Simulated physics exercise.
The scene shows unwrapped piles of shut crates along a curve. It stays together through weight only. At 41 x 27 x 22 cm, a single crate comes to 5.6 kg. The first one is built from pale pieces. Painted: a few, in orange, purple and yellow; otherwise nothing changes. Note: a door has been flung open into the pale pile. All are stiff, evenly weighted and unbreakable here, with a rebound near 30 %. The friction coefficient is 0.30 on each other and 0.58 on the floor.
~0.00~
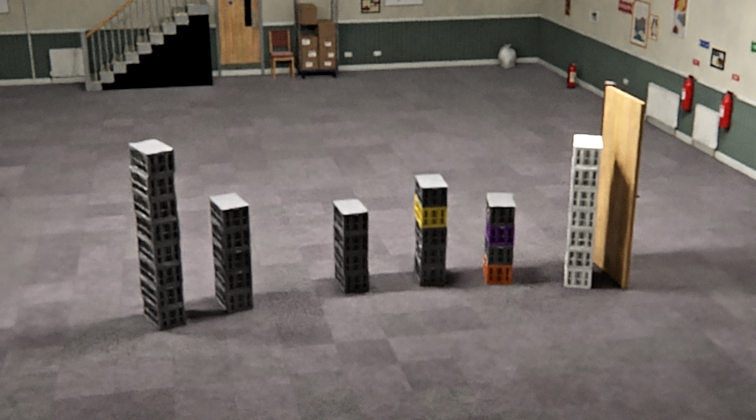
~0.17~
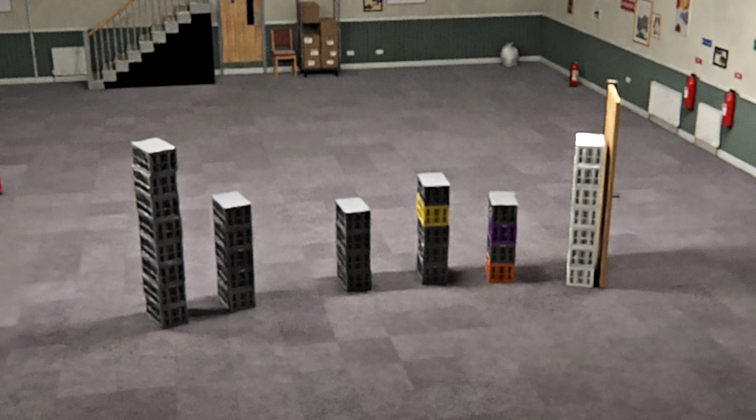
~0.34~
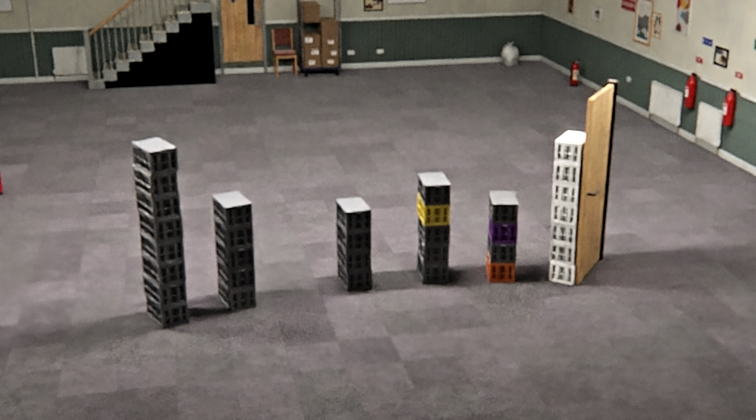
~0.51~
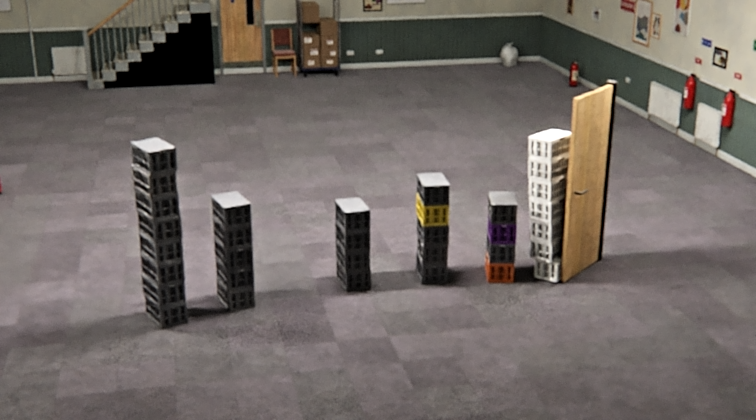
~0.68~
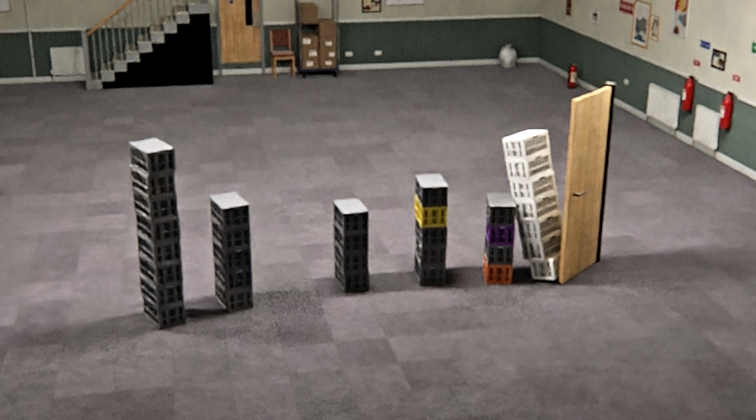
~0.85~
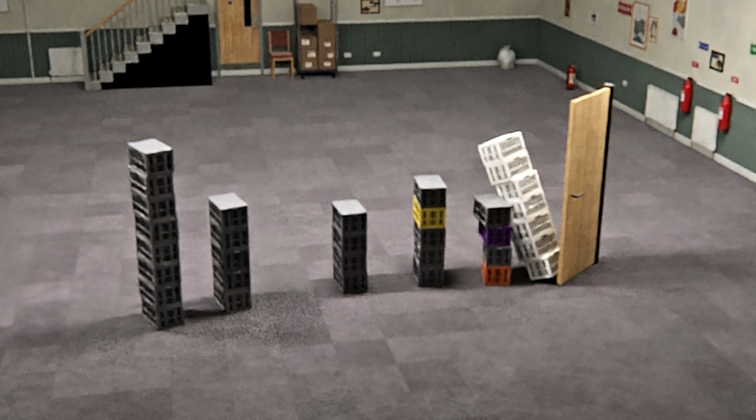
In a large hall with a staircase, a wooden door swung around into a tall white stack of crates, which tilted left against a shorter dark stack with purple and orange crates, nudging its top.
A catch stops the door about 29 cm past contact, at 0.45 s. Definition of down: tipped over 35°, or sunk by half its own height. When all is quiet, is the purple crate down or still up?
The crate? Down.
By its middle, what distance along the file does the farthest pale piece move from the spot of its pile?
Roughly 240 centimetres.
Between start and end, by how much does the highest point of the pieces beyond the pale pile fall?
0 cm.
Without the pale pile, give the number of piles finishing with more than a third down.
1 altogether.
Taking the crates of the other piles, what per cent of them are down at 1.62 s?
0 %.
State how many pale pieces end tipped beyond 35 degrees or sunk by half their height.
Count: 7.
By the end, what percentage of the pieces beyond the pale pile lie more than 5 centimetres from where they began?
25 in a hundred.
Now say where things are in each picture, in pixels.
In the first frame (we follow the side turned to the camera), door edge (640, 143) 24° before square; purple crate (502, 236); yellow crate (434, 217); orange crate (499, 275); no other piece has moved.
Door edge (615, 142) 4° before square; purple crate (504, 234), in the second frame.
Door edge (587, 139) 17° past square; purple crate (505, 234), in the third frame.
Door edge (573, 138) 27° past square; purple crate (504, 234), in the fourth frame.
Door edge (571, 139) 27° past square, top of the pale pile leaning 13°; purple crate (502, 236); no other piece has moved, in the fifth frame.
Door edge (570, 141) 27° past square, top of the pale pile leaning 23°; purple crate (499, 237) displaced 44 mm; orange crate (498, 276); yellow crate (433, 218); 2 stirred so far, in the sixth frame.
Around 1.14 s, 7 of the pale pile down; none of the 26 other crates down, 3 disturbed; purple crate displaced 16 cm.
Around 1.62 s, 7 of the pale pile down; none of the 26 other crates down, 6 disturbed; purple crate tipped 34°, 7 cm lower; yellow crate displaced 34 mm.
Finally (3.3 s), 7 of the pale pile down; 3 of the 26 other crates down; purple crate tipped 58°, 27 cm lower; yellow crate displaced 10 cm; orange crate unmoved. Seen by the last camera, middles, purple crate near (452, 250), yellow crate near (420, 211).
